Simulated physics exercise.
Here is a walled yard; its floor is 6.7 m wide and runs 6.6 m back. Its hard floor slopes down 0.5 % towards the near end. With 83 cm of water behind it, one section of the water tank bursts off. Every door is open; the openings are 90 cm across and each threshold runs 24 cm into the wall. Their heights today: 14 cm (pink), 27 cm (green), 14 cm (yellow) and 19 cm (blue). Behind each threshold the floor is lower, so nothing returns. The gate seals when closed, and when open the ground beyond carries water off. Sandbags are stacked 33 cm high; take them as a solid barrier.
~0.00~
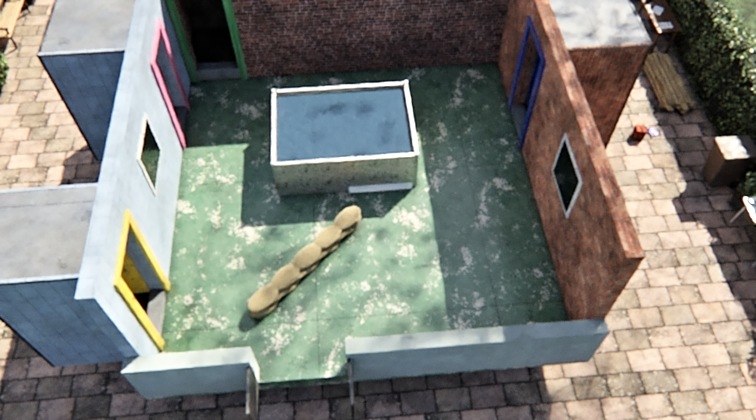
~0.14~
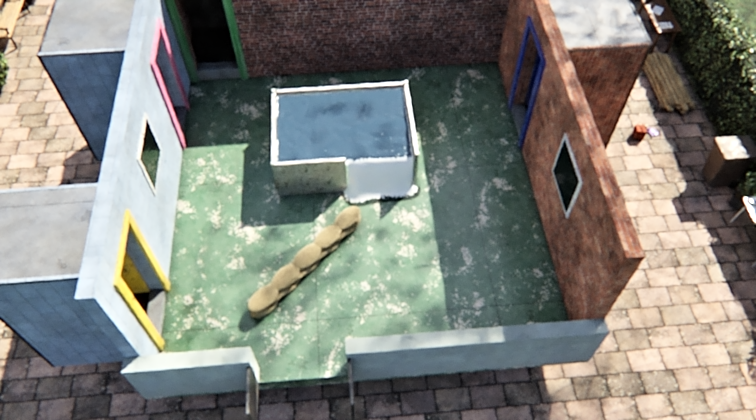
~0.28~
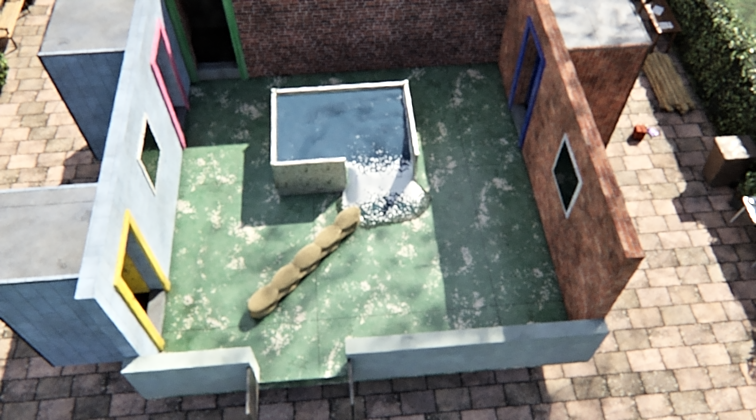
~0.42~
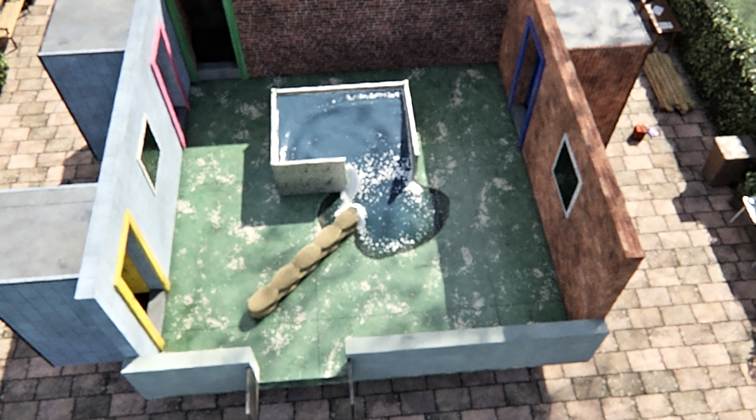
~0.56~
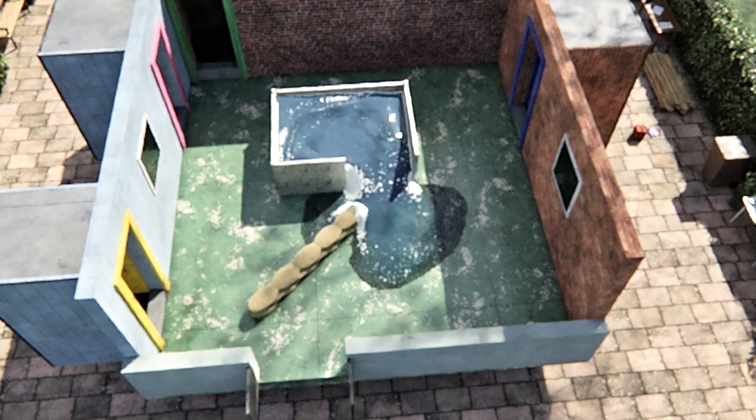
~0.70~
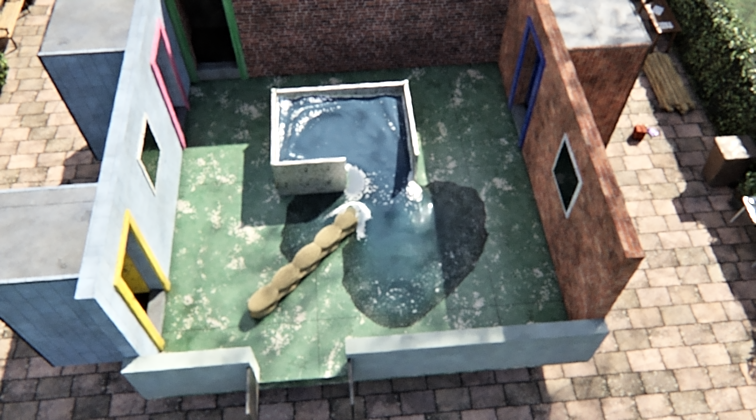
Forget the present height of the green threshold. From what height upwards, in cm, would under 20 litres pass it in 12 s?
It would have to be roughly 9.5 cm high.
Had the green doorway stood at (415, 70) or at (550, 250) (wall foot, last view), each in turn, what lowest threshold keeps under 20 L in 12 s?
Roughly 11.0 and 16 cm.
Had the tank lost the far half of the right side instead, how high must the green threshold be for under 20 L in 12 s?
Some 10.5 cm.
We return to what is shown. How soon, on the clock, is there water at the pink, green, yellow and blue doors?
Arrival: Pink 7.0 s, green 8.0 s, yellow 1.8 s, blue 4.0 s.
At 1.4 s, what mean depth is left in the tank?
About 54 cm.
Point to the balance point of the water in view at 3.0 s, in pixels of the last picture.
Around (391, 231).
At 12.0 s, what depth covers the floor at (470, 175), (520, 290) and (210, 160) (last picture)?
About 7, 9 and 10 cm.
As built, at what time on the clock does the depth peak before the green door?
Near 10.0 s.
After 1.4 s water covers 35 % of the floor, deepest (44 cm) near (389, 193); it has not reached the green door.
After 3.0 s water covers 45 % of the floor, deepest (40 cm) near (497, 348); it has not reached the green door.
After 12.0 s water covers 95 % of the floor, deepest (13 cm) near (275, 149); 11 cm at the green door, 0 litres in over its 27 cm threshold.
At the green door as built, the water arrived by 8.1 s and peaked near 14 cm at 10.0 s.
Run again over the same 12 s with other heights there, 39 litres in over 7.5 cm, 13 litres over 10.5 cm. The limit of 20 litres is kept from about 9.5 cm up.
